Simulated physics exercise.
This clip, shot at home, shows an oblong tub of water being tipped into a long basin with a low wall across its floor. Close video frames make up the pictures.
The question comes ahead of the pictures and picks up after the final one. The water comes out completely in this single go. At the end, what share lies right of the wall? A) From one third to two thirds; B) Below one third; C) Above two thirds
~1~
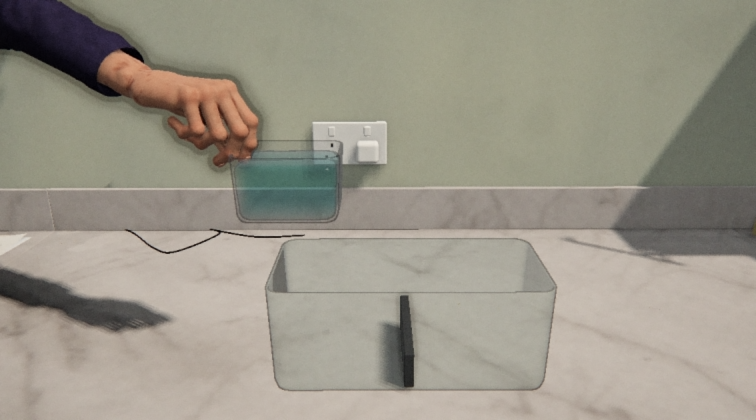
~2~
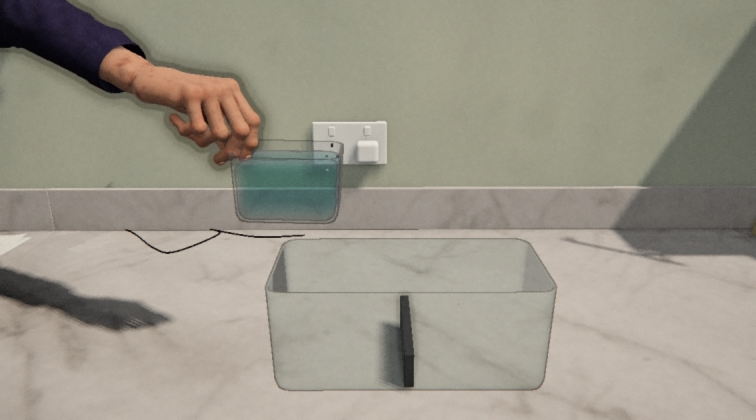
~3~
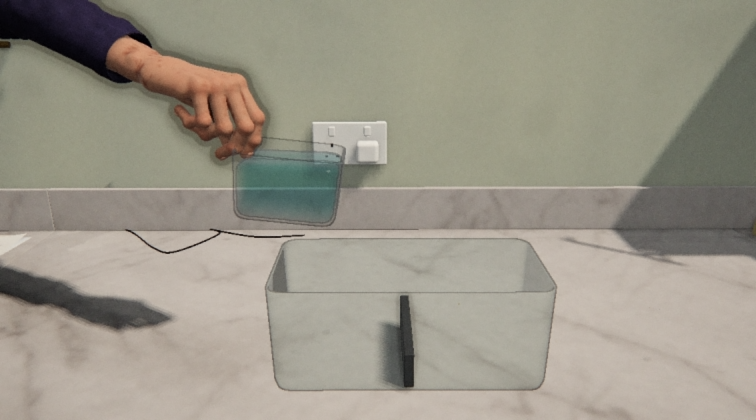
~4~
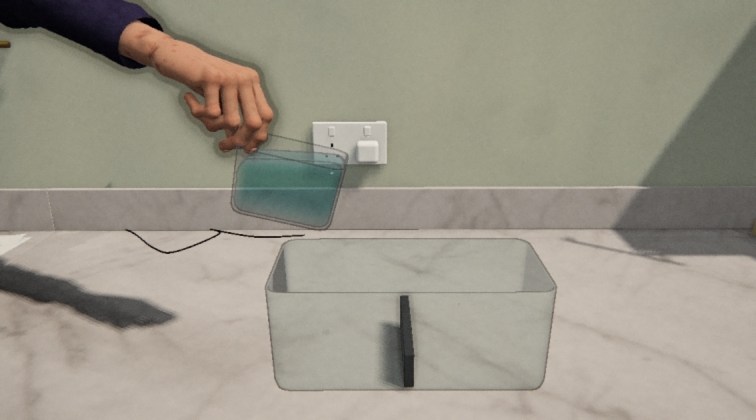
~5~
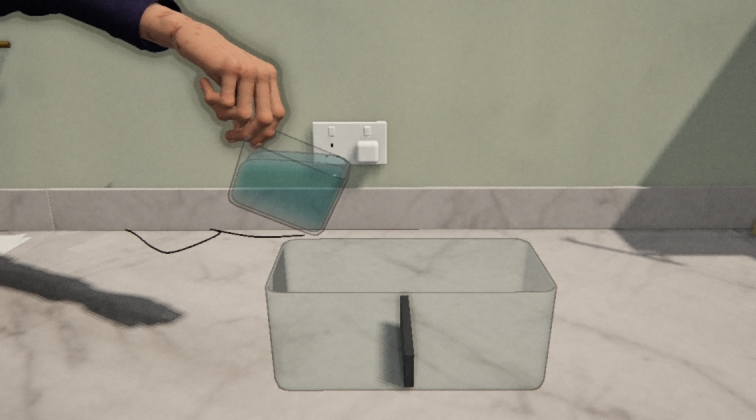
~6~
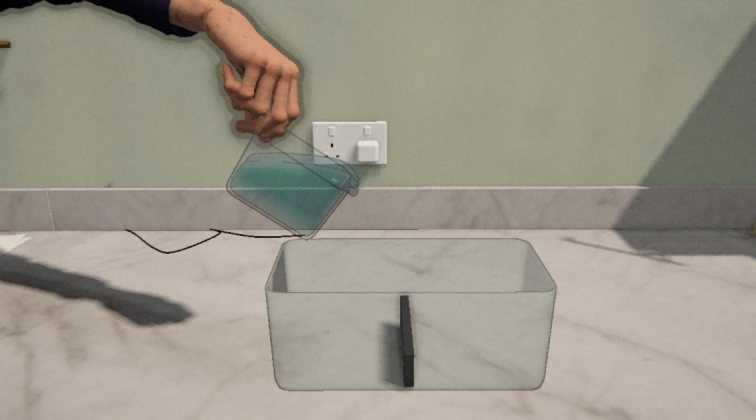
(B) Below one third.
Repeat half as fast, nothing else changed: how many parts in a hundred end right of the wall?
Roughly 50 percent.
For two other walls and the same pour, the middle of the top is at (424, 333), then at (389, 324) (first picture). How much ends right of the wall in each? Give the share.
In turn some 15 and 60 in a hundred.
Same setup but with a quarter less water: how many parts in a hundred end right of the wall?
5 %.
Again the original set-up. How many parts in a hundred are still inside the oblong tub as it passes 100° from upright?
It comes to 20 per cent or so.
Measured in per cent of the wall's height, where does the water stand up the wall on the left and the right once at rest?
It settles around 40 on the left side and around 10 on the right side.
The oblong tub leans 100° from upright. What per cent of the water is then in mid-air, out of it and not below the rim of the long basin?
Airborne fraction: Approx. 30 %.
A moment on, the tilt is 100° and 22 per cent is still to pour, 31 is left of the wall and 17 right of it.
Next, the tilt is 113° and 2 per cent is still to pour, 70 is left of the wall and 24 right of it.
Then the tilt is 113° and 0 per cent is still to pour, 73 is left of the wall and 25 right of it.
Later the tilt is 113° and 0 per cent is still to pour, 74 is left of the wall and 25 right of it.
At rest 74 per cent lies left of the wall, 25 right of it and 1 outside.
